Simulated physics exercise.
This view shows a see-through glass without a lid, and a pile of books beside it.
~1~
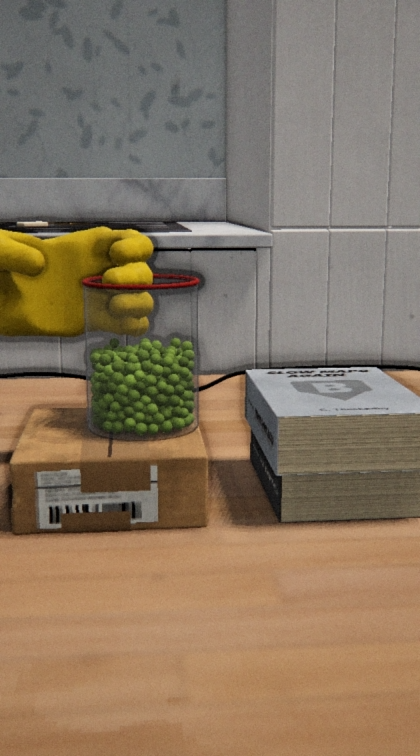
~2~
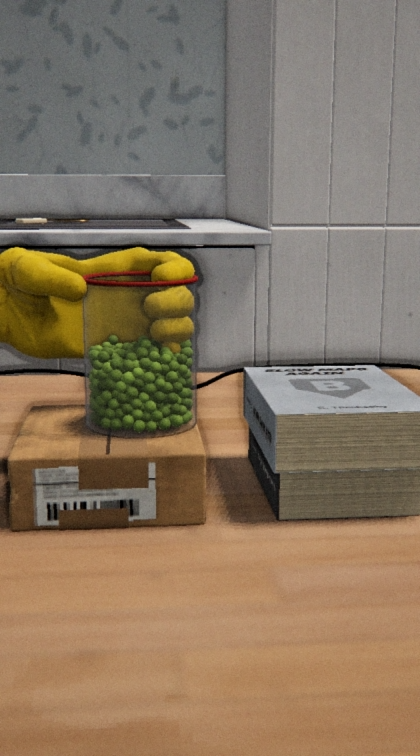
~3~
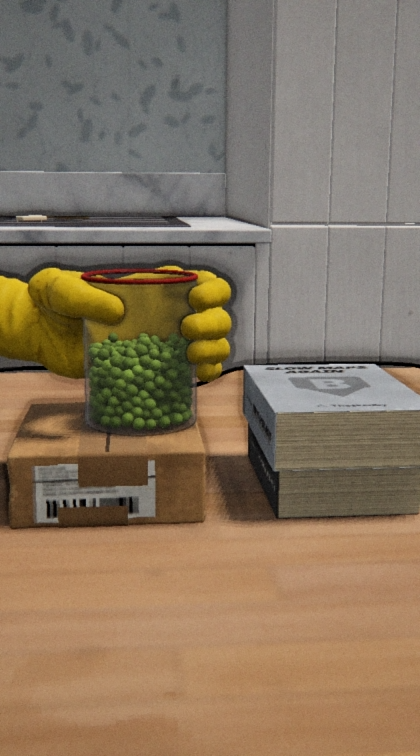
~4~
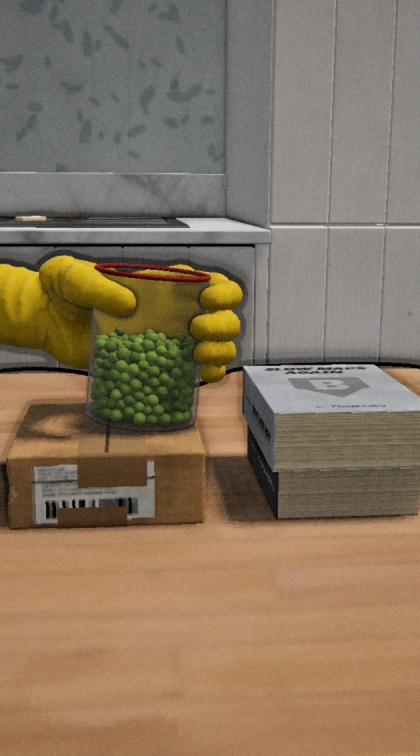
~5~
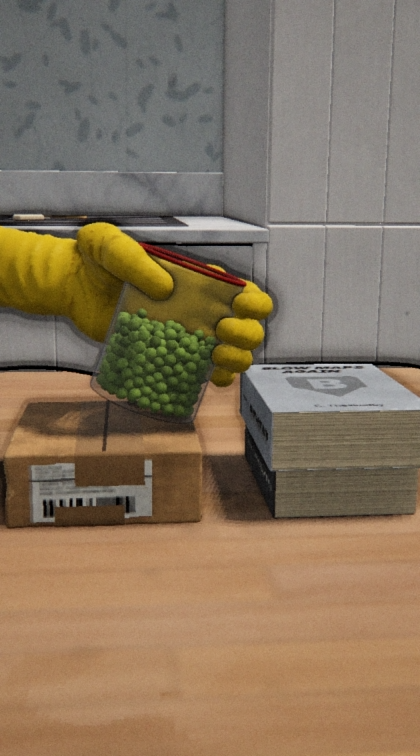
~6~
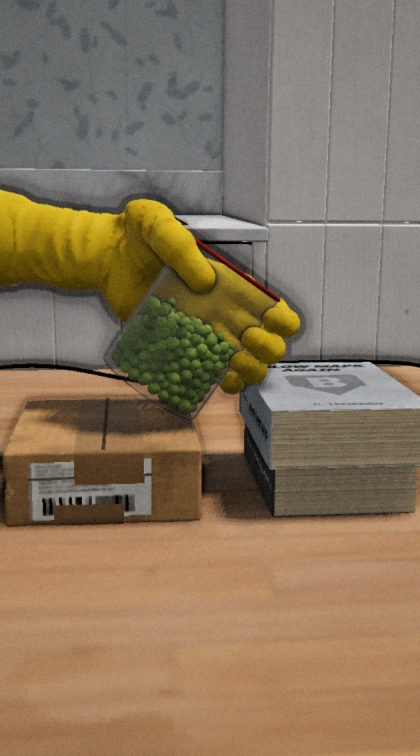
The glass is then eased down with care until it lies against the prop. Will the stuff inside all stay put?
Yes, none leaves.
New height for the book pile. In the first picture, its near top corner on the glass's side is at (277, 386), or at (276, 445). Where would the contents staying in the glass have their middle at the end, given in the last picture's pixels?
The first gives (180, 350) and the second gives (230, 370).
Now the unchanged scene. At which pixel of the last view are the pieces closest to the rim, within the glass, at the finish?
Around (275, 356).
Then, 0.16 s on from there, the glass leans 44°; everything is still inside.
Then, 0.35 s on from there, the glass leans 55°; everything is still inside.
Then, 0.56 s on from there, the glass rests on the book pile at 58°; everything is still inside.
In the end, the glass rests on the book pile at 58°; everything is still inside.
